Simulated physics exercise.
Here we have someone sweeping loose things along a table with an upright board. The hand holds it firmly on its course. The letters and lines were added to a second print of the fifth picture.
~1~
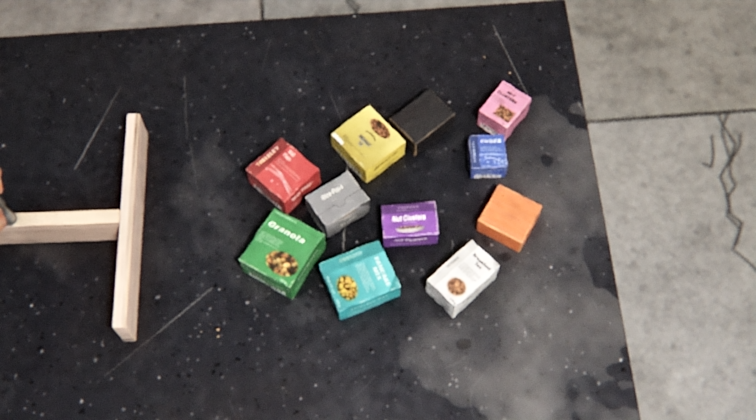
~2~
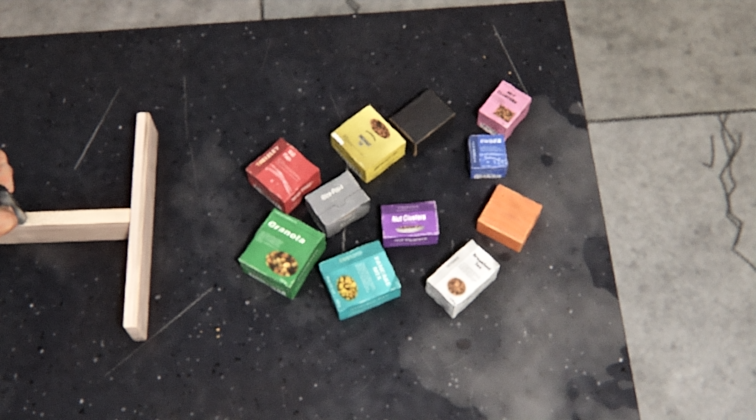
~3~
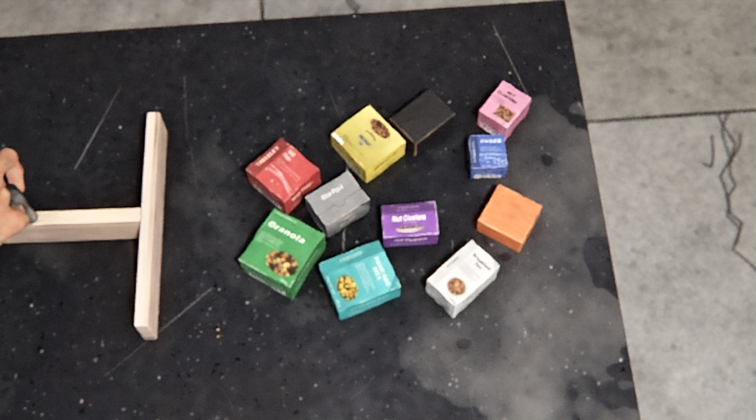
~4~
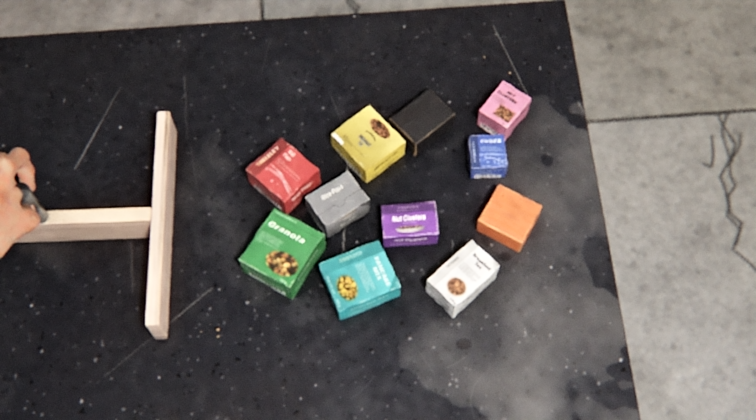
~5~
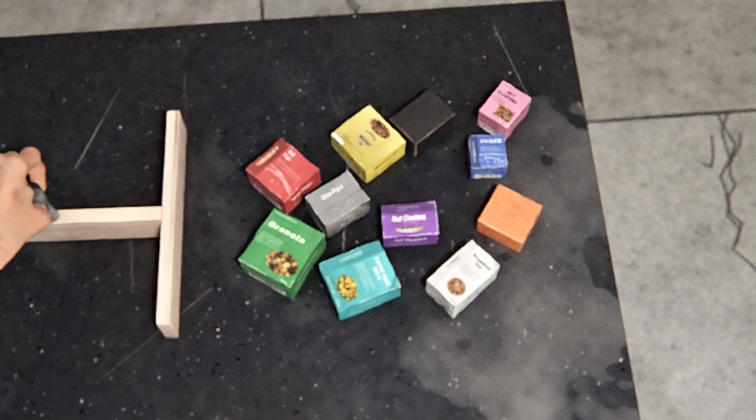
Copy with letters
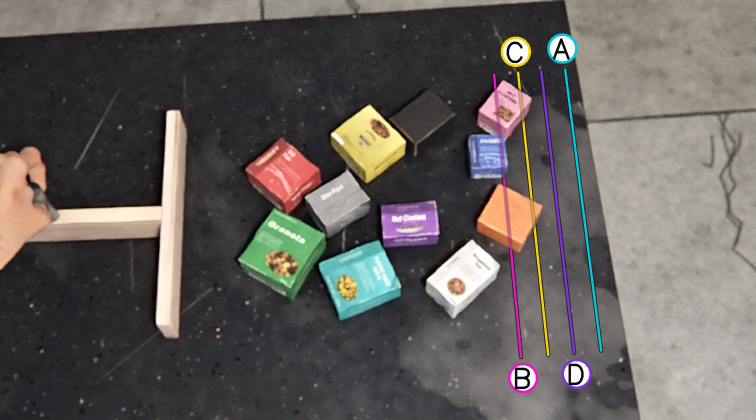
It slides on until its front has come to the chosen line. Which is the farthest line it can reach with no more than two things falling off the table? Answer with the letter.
No third one falls up to B.
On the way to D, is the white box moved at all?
By then, yes.
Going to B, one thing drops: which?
It is the orange block.
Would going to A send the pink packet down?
Yes.
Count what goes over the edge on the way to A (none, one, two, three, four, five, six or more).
Six or more.
On the marked copy, A at (582, 201); B at (507, 207); C at (532, 205); D at (557, 203).
Taking B. A third of the way, board (291, 204); black block (427, 116); turquoise packet (398, 293).
Two thirds of the way, board (412, 195); orange block (539, 226); pink packet (516, 102).
When it is over, board (505, 188); orange block over the edge; pink packet (569, 83); one fallen.
As for the rest, A drops ten; C drops six; D drops six.
